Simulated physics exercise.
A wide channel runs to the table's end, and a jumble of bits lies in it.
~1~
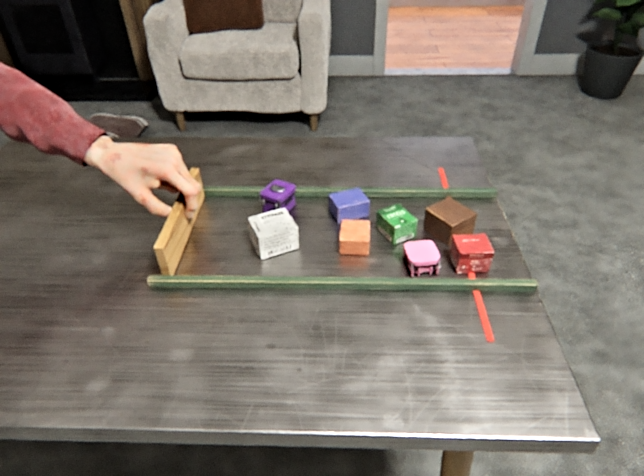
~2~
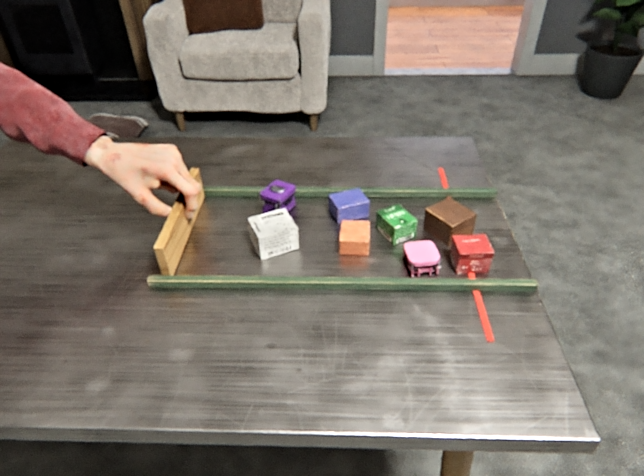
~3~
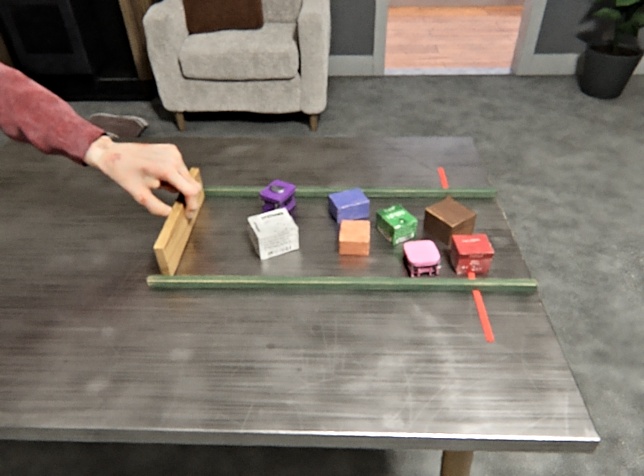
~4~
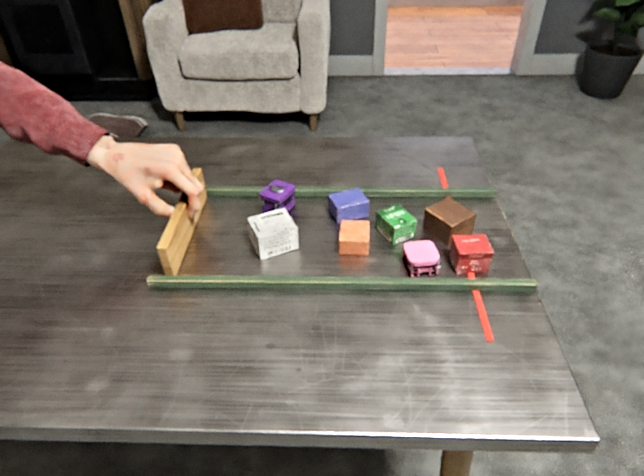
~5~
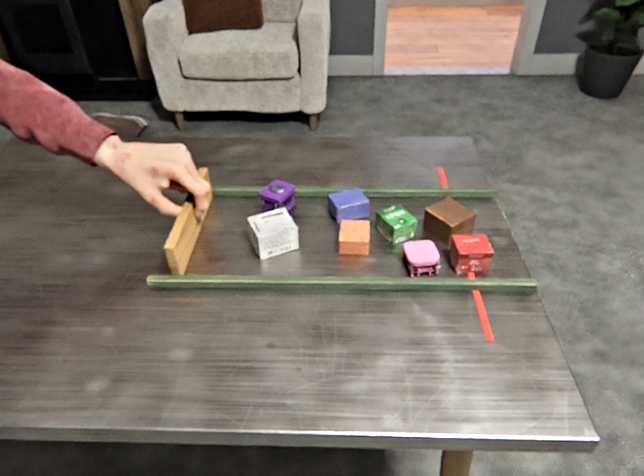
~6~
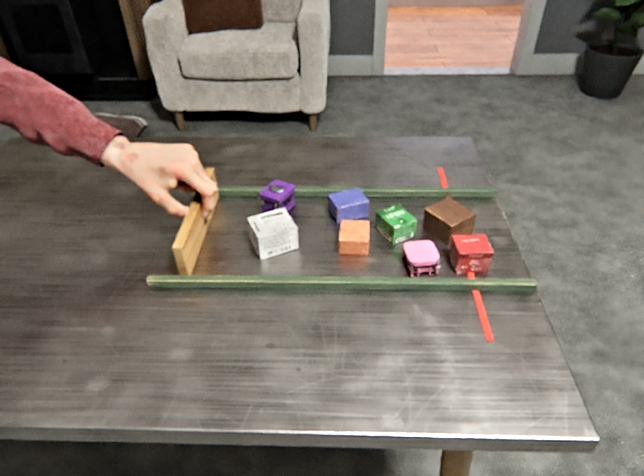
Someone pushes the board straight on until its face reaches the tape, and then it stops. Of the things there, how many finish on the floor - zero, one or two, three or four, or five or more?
Three or four finish on the floor.
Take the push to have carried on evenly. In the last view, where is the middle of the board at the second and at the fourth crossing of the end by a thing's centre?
It sits around (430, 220) and after that around (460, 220).
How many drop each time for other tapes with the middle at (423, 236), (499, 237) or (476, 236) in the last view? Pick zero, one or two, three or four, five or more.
Just one or two; 5 or more; at least five.
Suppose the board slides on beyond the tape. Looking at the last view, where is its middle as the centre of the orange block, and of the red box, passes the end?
The middle is at (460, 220) when it's the orange block, and at (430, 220) when it's the red box.
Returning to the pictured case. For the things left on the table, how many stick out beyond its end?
That would be 3.
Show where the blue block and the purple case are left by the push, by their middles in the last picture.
The blue block ends up near (498, 209), and the purple case near (465, 197).
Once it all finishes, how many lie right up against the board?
It adds up to 2.
Soon after, none off yet; red box at rest near (470, 254); brown block at rest near (449, 221); pink case at rest near (420, 259).
Then, none off yet; red box moving near (475, 255); brown block moved about its own width near (487, 214); pink case moved about its own width near (440, 263).
At rest, the number that fall off is three or four; fallen, green box, brown block and red box.
